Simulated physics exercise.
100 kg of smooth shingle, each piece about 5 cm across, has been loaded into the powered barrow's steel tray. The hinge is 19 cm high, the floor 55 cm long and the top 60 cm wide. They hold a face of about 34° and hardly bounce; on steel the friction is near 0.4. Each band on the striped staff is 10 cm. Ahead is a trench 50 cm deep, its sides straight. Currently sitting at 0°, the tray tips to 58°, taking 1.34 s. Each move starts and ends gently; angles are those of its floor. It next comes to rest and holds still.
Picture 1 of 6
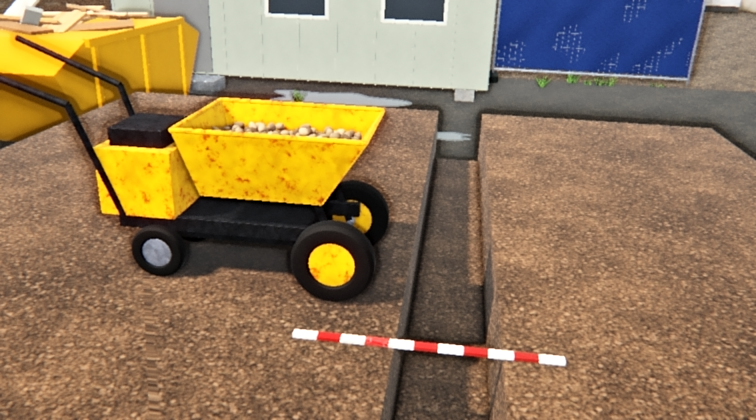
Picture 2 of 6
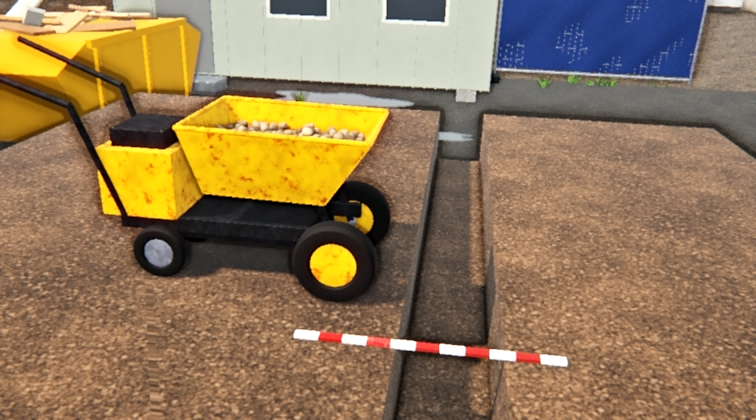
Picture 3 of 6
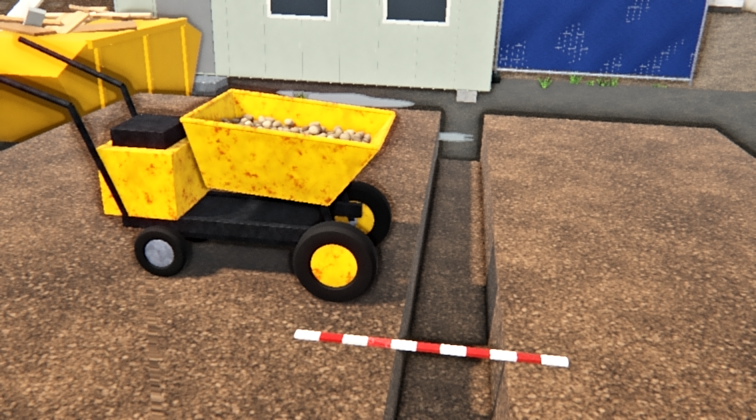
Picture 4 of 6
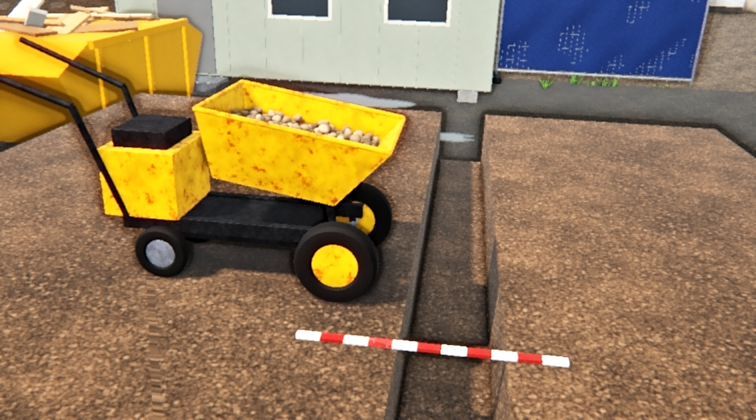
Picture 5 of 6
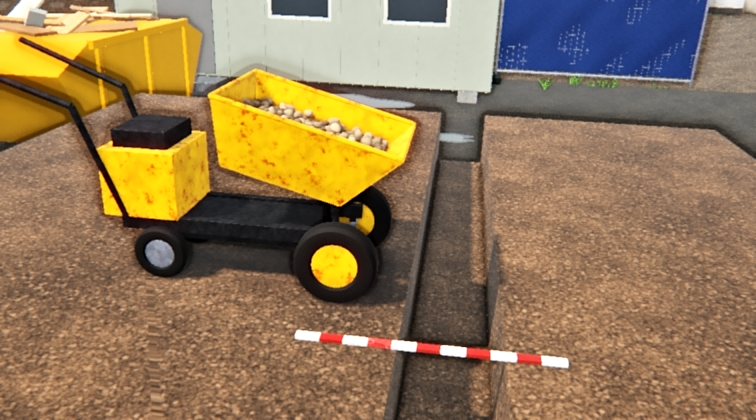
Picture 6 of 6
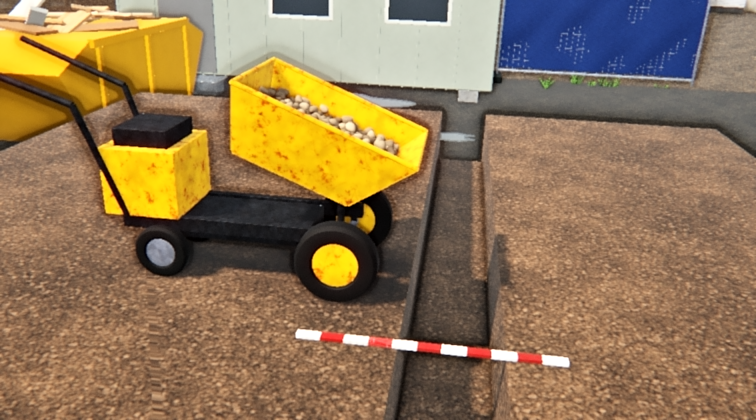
On a building site, a yellow powered barrow loaded with stones stands beside a straight trench with a red-and-white staff lying across it, and its tray gradually tilts forward to the right, the back end rising.
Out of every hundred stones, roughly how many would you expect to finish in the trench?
Close to 37 in every hundred.
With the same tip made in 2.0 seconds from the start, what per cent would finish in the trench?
Then about 40 per cent.
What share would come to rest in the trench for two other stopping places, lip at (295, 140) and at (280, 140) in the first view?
About 60 and 55 per cent.
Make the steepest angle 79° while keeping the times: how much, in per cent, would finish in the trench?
It would be close to 45 percent.
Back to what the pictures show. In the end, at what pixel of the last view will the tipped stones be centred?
The tipped stones centre close to (479, 362).
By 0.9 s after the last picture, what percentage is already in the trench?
Some 10 per cent.
Then, 0.4 s after the last picture the floor is at 49°, 100 % in the tray; the foremost stones are at (439, 196).
Then, 0.9 s after the last picture the floor is at 58°, 90 % in the tray, 8 % in the trench, 1 % past the trench; the foremost stones are at (511, 269).
Then, 1.2 s after the last picture the floor is at 58°, 64 % in the tray, 17 % in the trench, 19 % past the trench; the foremost stones are at (593, 295).
Then, 3.2 s after the last picture the floor is at 58°, 41 % in the tray, 37 % in the trench, 22 % past the trench; the foremost stones are at (690, 304).
